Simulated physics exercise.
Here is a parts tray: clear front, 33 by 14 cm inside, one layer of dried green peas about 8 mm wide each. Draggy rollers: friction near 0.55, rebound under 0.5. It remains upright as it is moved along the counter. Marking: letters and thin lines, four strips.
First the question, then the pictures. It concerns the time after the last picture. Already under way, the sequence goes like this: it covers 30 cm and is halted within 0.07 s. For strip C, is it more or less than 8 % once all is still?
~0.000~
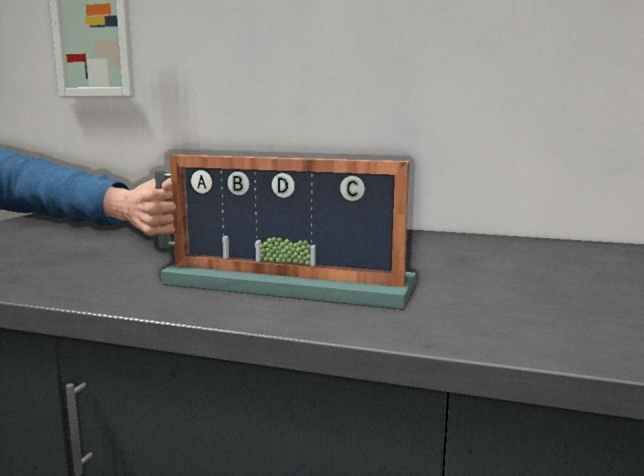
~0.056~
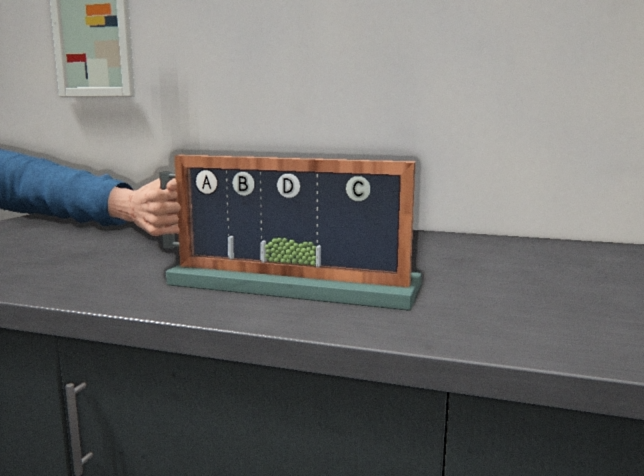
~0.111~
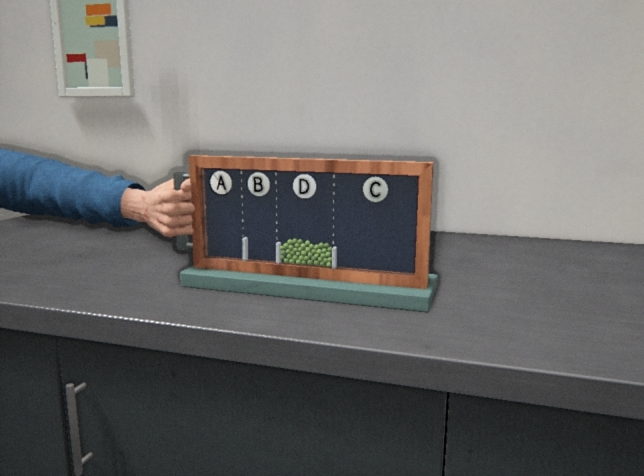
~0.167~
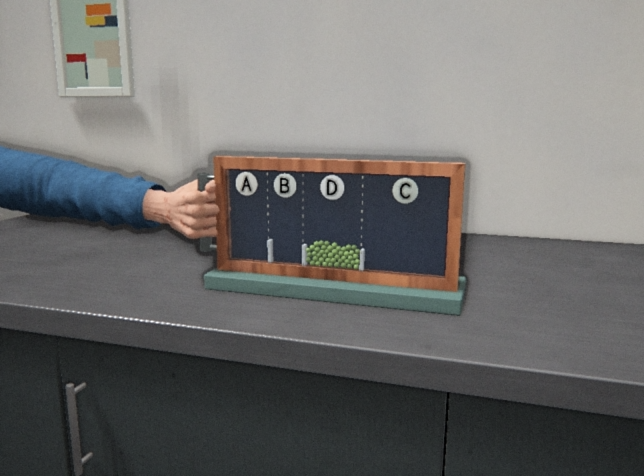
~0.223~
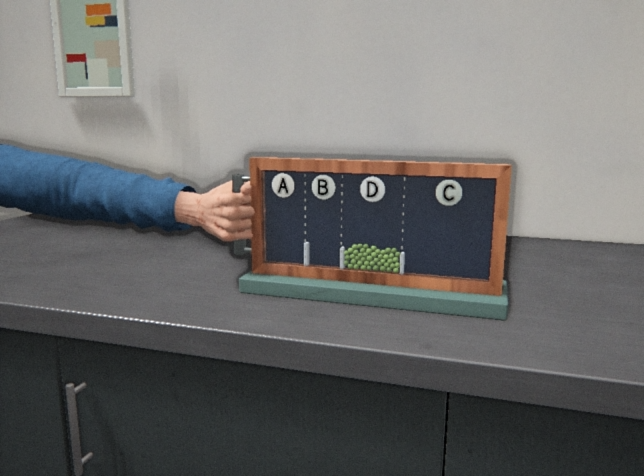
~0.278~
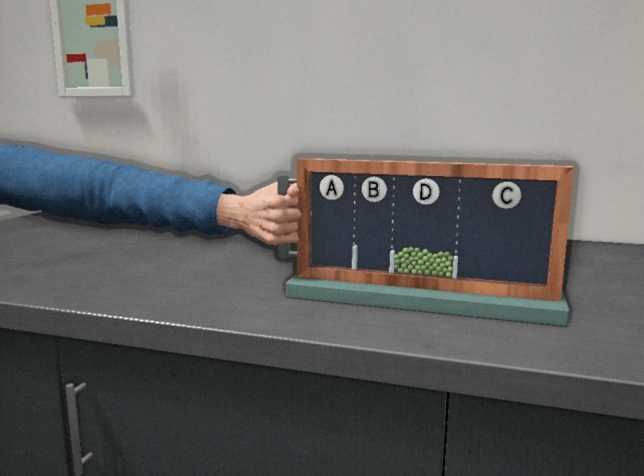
Strip C: More than 8 %.
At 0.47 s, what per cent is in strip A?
0 %.
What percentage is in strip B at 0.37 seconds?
Share: Some 0 %.
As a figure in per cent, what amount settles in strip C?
Roughly 15 percent of the load.
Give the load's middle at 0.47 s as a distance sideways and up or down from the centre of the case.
Right: About 2 cm; below: About 5 cm.
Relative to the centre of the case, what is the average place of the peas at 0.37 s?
Roughly 1 centimetres to the right and 5 centimetres below.
After 0.37 s, it is 30 cm to the right; the peas' middle is 1 cm right of and 5 cm below the centre; C 5 %, D 95 %.
After 0.47 s, it is 30 cm to the right; the peas' middle is 2 cm right of and 5 cm below the centre; C 15 %, D 85 %.
After 0.62 s, it is 30 cm to the right; the peas' middle is 2 cm right of and 6 cm below the centre; C 15 %, D 85 %.
All still by 1.0 s, it is 30 cm to the right; A 0 %, B 0 %, C 15 %, D 85 %.
